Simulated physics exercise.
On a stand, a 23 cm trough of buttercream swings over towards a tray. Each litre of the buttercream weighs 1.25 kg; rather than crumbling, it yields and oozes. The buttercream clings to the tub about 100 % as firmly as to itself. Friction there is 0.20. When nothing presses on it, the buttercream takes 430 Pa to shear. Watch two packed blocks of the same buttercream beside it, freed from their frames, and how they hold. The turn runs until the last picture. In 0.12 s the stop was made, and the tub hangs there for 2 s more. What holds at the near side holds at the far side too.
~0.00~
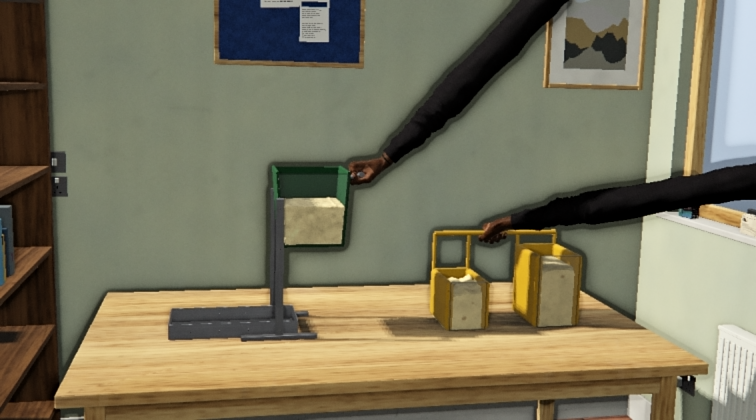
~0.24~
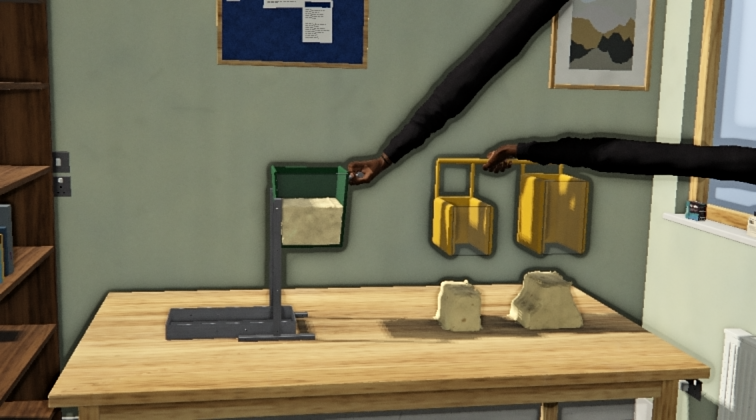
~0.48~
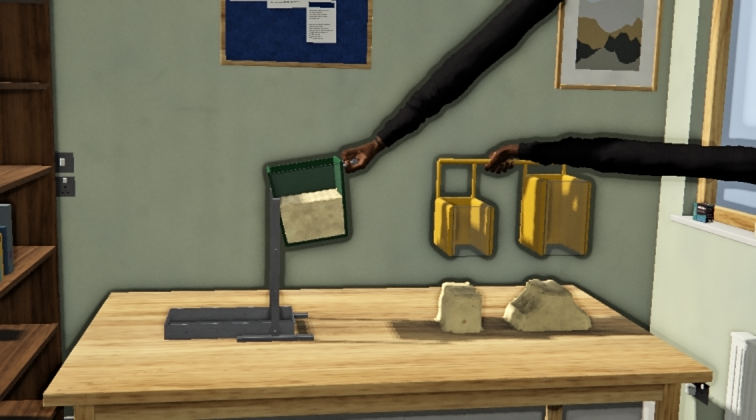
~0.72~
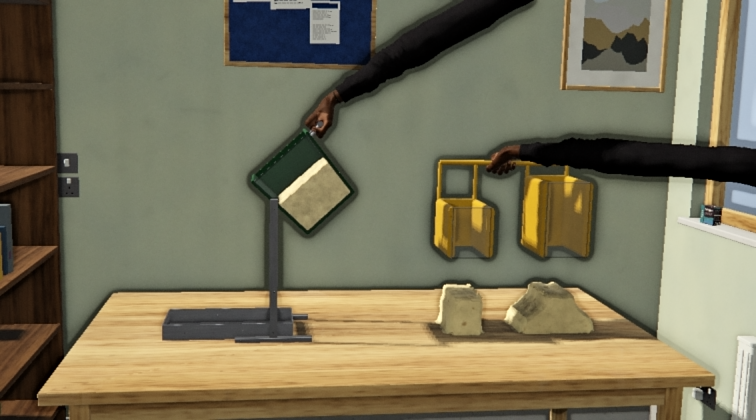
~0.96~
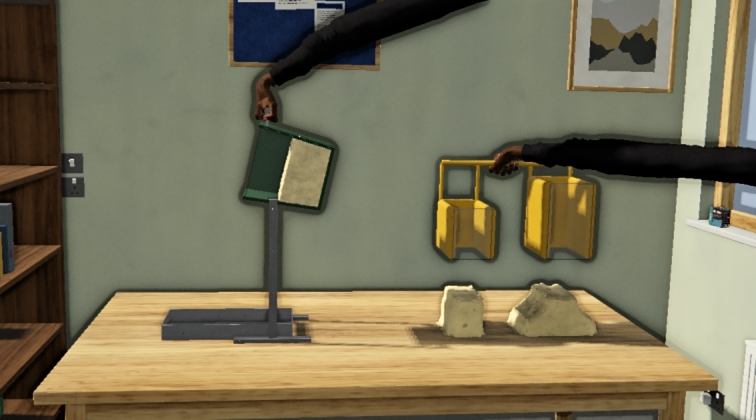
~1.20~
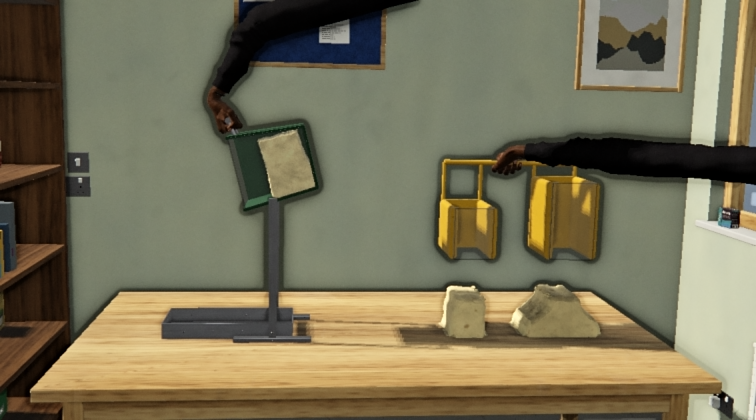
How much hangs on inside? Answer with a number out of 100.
Around 51 %.
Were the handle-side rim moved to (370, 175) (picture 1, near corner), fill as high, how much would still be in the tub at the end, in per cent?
That would leave about 35 % in the tub.
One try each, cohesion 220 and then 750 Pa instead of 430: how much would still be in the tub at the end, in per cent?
You'd see 30 percent the first time and 100 percent the second.
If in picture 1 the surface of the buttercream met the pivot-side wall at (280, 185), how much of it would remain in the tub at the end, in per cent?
Then about 35 %.
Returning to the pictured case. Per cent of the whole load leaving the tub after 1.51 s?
Around 14 % of the whole load.
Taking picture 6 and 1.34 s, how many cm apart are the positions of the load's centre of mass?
It has gone close to 6 cm.
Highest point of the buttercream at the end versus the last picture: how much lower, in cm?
About 13 cm.
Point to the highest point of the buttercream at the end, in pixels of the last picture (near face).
Around (295, 175).
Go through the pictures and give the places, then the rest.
Handle-side rim at (348, 173), tilt 0 degrees; highest point of the buttercream at (326, 206); test blocks 13 cm, 21 cm high (left to right), in the first picture.
Handle-side rim at (346, 173), tilt 0 degrees; highest point of the buttercream at (324, 206); test blocks 13 cm, 16 cm high (left to right), in the second picture.
Handle-side rim at (340, 163), tilt 9 degrees; highest point of the buttercream at (338, 197); test blocks 13 cm, 13 cm high (left to right), in the third picture.
Handle-side rim at (306, 134), tilt 43 degrees; highest point of the buttercream at (325, 164); test blocks 13 cm, 13 cm high (left to right), in the fourth picture.
Handle-side rim at (260, 128), tilt 78 degrees; highest point of the buttercream at (297, 140); test blocks 13 cm, 13 cm high (left to right), in the fifth picture.
Handle-side rim at (227, 140), tilt 104 degrees; highest point of the buttercream at (293, 133); test blocks 13 cm, 13 cm high (left to right), in the sixth picture.
By 1.34 s, the tub is at 104 degrees and holds 100 %.
By 1.51 s, the tub is at 104 degrees and holds 65 %.
By 1.68 s, the tub is at 104 degrees and holds 51 %.
By 1.85 s, the tub is at 104 degrees and holds 51 %.
By 3.20 s, at the end, the tub is at 104 degrees and holds 51 %.
